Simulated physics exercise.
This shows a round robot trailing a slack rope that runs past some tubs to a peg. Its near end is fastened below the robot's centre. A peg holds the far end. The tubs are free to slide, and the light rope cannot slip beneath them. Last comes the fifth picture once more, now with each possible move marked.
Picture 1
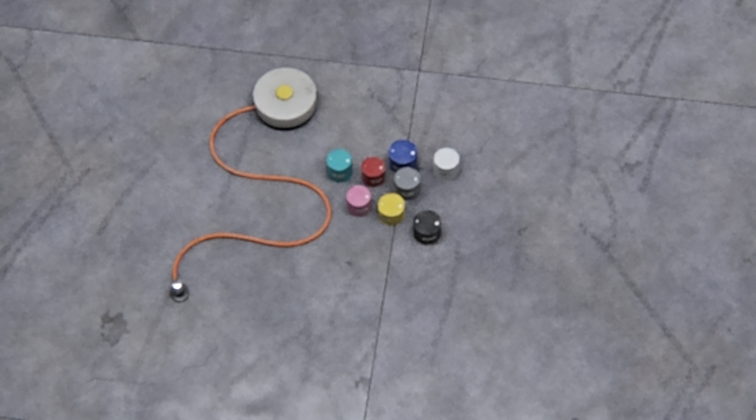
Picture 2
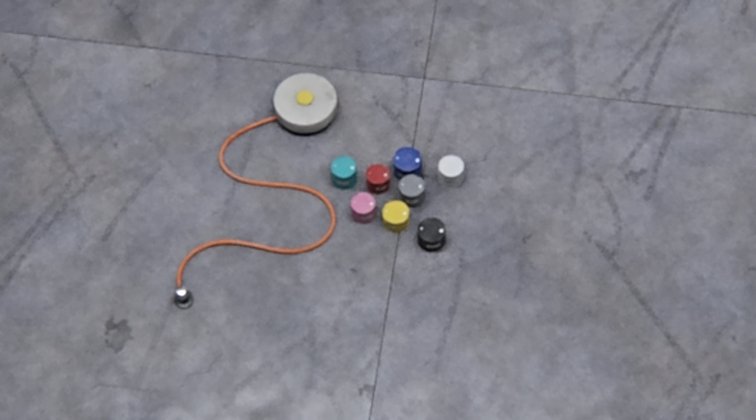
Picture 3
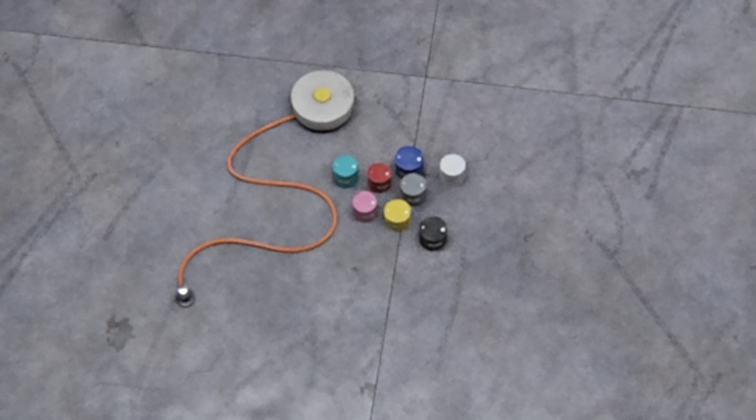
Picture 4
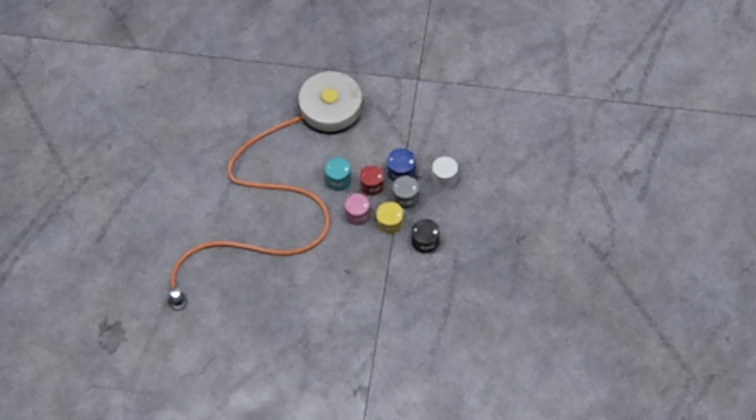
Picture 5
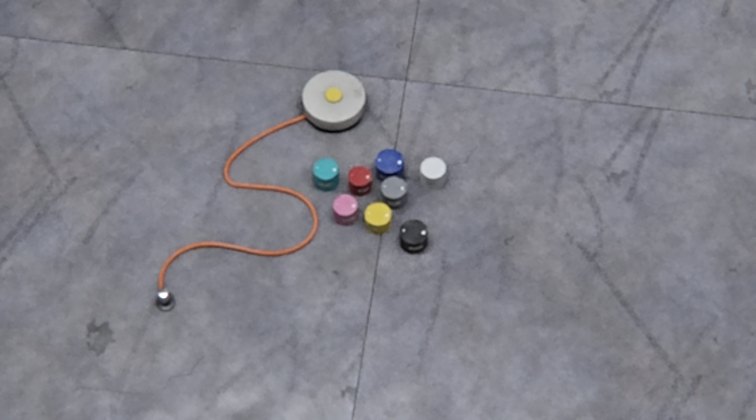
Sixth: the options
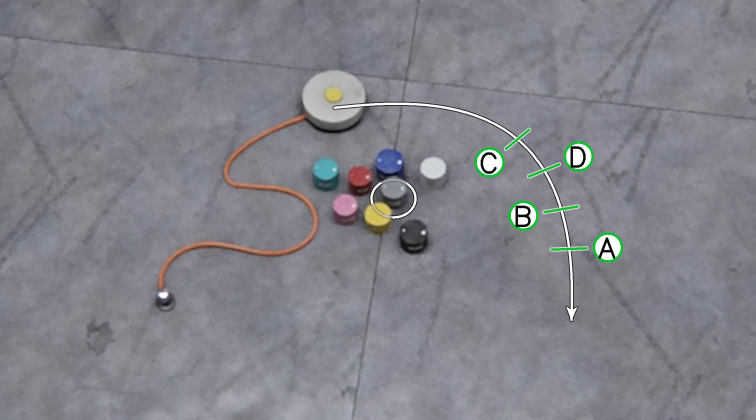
The clip shows a round, pale robot with a yellow centre gliding a short way right across a grey floor, drawing out the upper part of its curving orange cord, while eight small coloured tubs stay clustered nearby.
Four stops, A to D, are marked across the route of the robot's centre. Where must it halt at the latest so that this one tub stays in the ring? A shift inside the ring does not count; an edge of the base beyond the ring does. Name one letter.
It should halt at A.
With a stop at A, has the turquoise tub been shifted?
By then, yes.
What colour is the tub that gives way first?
The turquoise one.
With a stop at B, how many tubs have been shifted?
By then, none.
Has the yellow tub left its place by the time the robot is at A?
By then, no.
On the marked copy, A at (569, 249); B at (561, 209); C at (518, 139); D at (544, 170); the ring at (394, 198); the route from (334, 108) via (527, 148) to (571, 320).
Taking A. A third of the way, robot (447, 102); grey tub (394, 193).
Two thirds of the way, robot (541, 158); grey tub (394, 193).
When it is over, robot (571, 243); turquoise tub (336, 186); grey tub (394, 193); the grey tub is still in its ring.
As for the rest, B is safe but short; C is safe but short; D is safe but short.
